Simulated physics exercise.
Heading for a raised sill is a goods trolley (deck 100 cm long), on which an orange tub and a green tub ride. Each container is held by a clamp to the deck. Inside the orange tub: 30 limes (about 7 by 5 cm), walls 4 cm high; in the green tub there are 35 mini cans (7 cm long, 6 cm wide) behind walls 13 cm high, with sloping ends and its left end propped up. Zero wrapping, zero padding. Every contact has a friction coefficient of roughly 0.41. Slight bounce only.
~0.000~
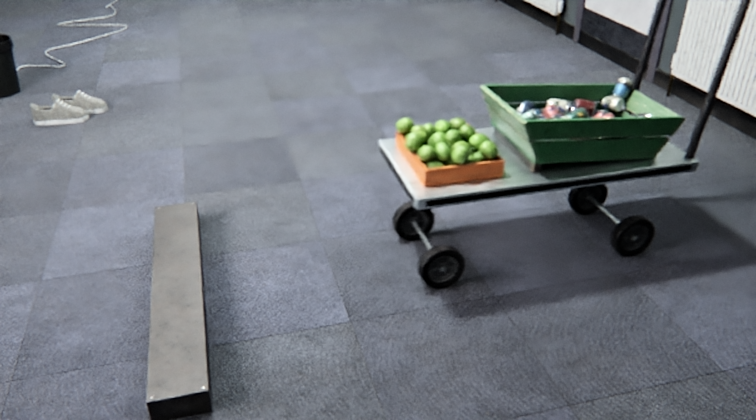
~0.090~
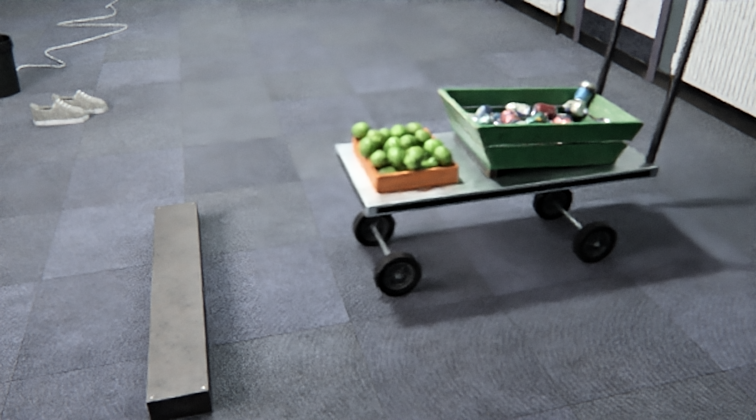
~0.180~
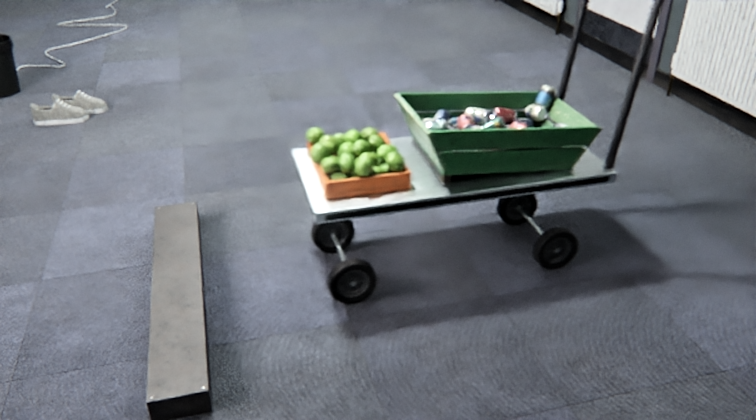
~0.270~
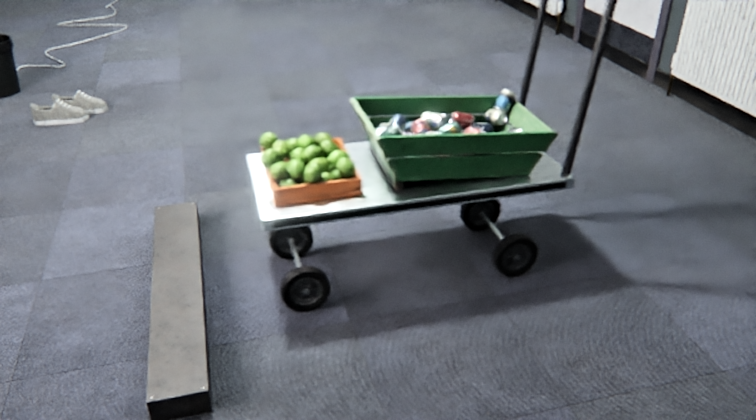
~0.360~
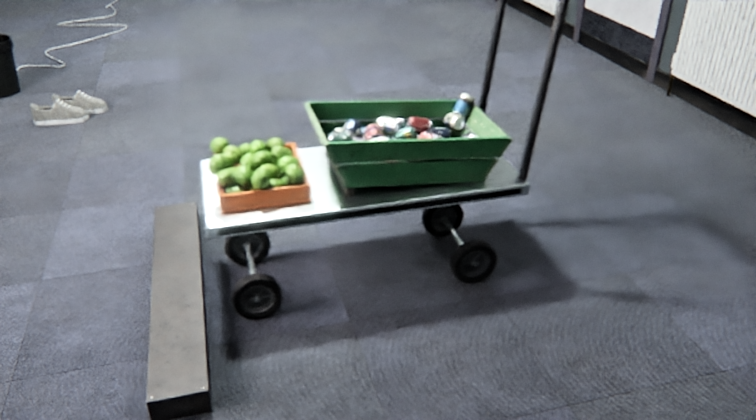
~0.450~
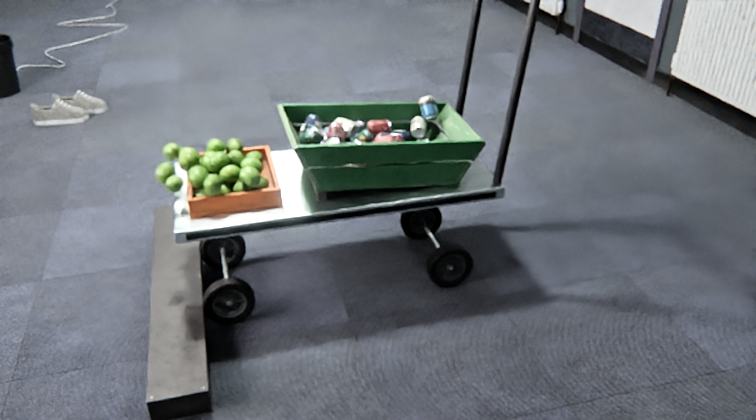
At first, a flat trolley carrying an orange tub of limes and a green tub of small cans stands to the right of a dark raised sill. It rolls steadily left across the carpet toward the sill. Its front wheels meet the sill, and several limes surge left over the orange tub's edge.
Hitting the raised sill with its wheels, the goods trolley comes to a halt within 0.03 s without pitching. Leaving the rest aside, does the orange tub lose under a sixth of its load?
Looks like a sixth is exceeded.
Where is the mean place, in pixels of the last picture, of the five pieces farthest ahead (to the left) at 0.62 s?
I'd put their middle close to (109, 222).
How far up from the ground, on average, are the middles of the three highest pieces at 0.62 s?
About 62 cm up, on average.
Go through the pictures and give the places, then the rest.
In the first frame (we follow the rim corner now nearest the camera), orange tub at (428, 169); green tub at (526, 121); 71 cm still to roll; nothing out yet.
Orange tub at (380, 175); green tub at (479, 126); 55 cm still to roll, in the second frame.
Orange tub at (330, 182); green tub at (430, 131); 40 cm still to roll, in the third frame.
Orange tub at (278, 188); green tub at (380, 137); 24 cm still to roll, in the fourth frame.
Orange tub at (224, 195); green tub at (327, 143); 9 cm still to roll, in the fifth frame.
Orange tub at (192, 199); green tub at (297, 146); stopped; 3 out, the lowest lime at (166, 173), in the sixth frame.
After 0.50 s, 6 of 30 out of the orange tub and 0 of 35 out of the green tub.
After 0.62 s, 11 of 30 out of the orange tub and 0 of 35 out of the green tub.
After 0.85 s, 11 of 30 out of the orange tub and 0 of 35 out of the green tub.
When it is over (at 1.35 s), 11 of 30 out of the orange tub and 0 of 35 out of the green tub. Asked share, 11 of 30, 37 per cent.
